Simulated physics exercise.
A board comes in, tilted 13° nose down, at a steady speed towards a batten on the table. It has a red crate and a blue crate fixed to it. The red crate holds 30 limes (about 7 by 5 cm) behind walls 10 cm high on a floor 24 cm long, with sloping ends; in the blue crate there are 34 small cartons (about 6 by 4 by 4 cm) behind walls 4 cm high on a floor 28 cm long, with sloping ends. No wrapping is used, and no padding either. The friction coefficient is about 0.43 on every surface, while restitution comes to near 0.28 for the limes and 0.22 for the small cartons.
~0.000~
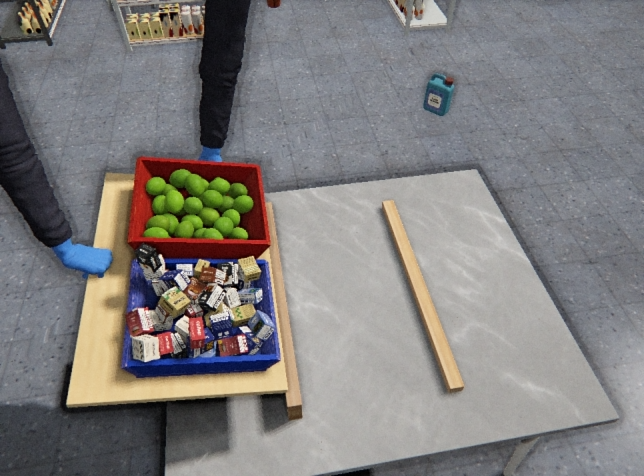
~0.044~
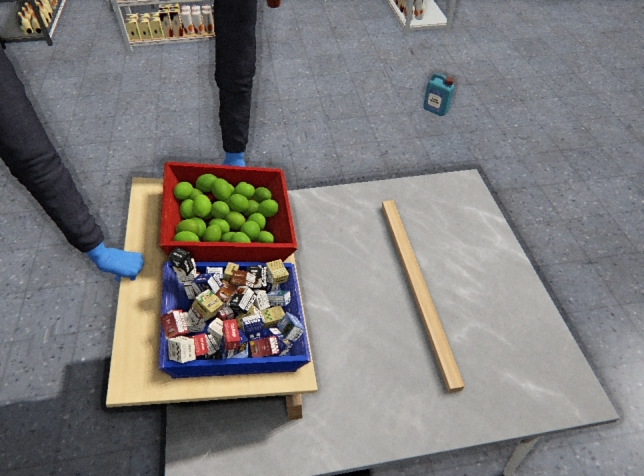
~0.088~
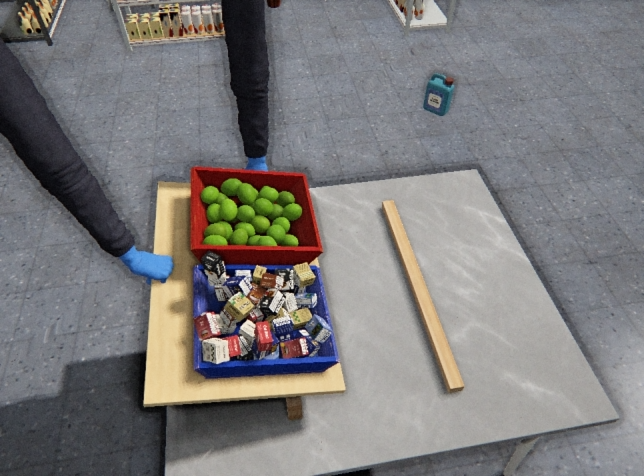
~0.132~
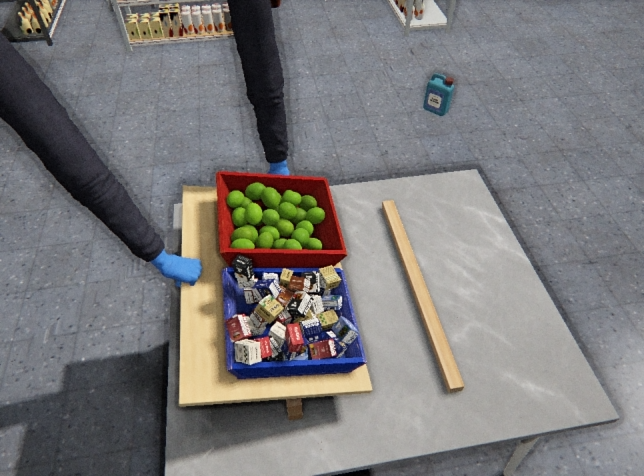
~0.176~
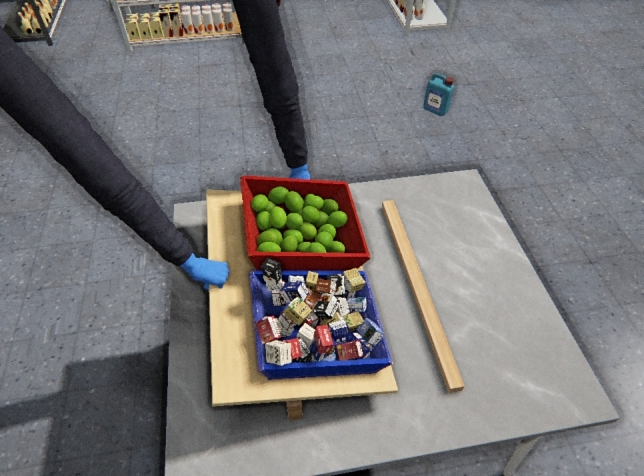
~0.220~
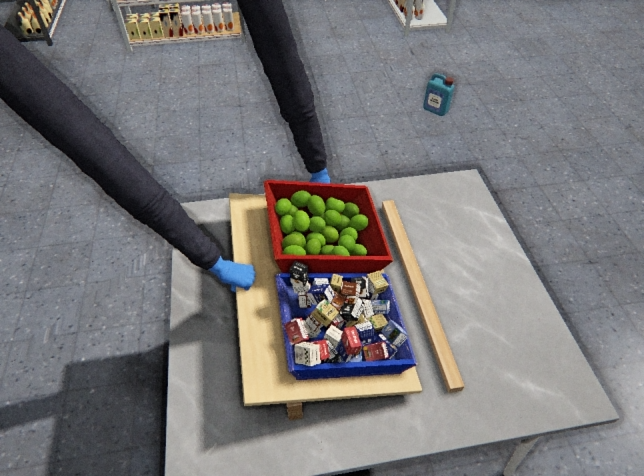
To begin with, two blue-gloved hands hold a wooden board at the left of a grey table, carrying a red crate of limes and a blue crate of small cartons. The arms then move the board steadily rightward, closing much of the gap to a wooden batten, both crates still full.
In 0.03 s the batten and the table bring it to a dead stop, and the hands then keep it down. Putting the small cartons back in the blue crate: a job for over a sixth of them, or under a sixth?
Over a sixth.
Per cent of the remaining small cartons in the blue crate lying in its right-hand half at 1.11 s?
90 percent, give or take.
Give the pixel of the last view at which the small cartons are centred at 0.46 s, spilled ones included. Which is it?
I'd say near (409, 314).
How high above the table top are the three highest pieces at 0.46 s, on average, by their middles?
About 18 cm.
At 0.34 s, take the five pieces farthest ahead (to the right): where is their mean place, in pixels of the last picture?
Roughly at (416, 279).
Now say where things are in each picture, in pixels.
In the first picture (we follow the rim corner now nearest the camera, unless another is named), blue crate at (127, 364); red crate (by its farthest rim corner) at (257, 166); 49 cm still to travel; nothing out yet.
In the second picture, blue crate at (164, 365); red crate at (280, 170); 41 cm still to travel.
In the third picture, blue crate at (199, 365); red crate at (303, 175); 33 cm still to travel.
In the fourth picture, blue crate at (232, 366); red crate at (325, 179); 25 cm still to travel.
In the fifth picture, blue crate at (263, 367); red crate at (346, 183); 17 cm still to travel.
In the sixth picture, blue crate at (293, 368); red crate at (366, 187); 9 cm still to travel; nothing out yet.
After 0.26 s, the board stops.
After 0.34 s, 0 of 30 out of the red crate and 1 of 34 out of the blue crate.
After 0.46 s, 0 of 30 out of the red crate and 9 of 34 out of the blue crate.
After 0.68 s, 0 of 30 out of the red crate and 12 of 34 out of the blue crate.
When it is over (at 1.11 s), 0 of 30 out of the red crate and 12 of 34 out of the blue crate. Asked share, 12 of 34, 35 per cent.
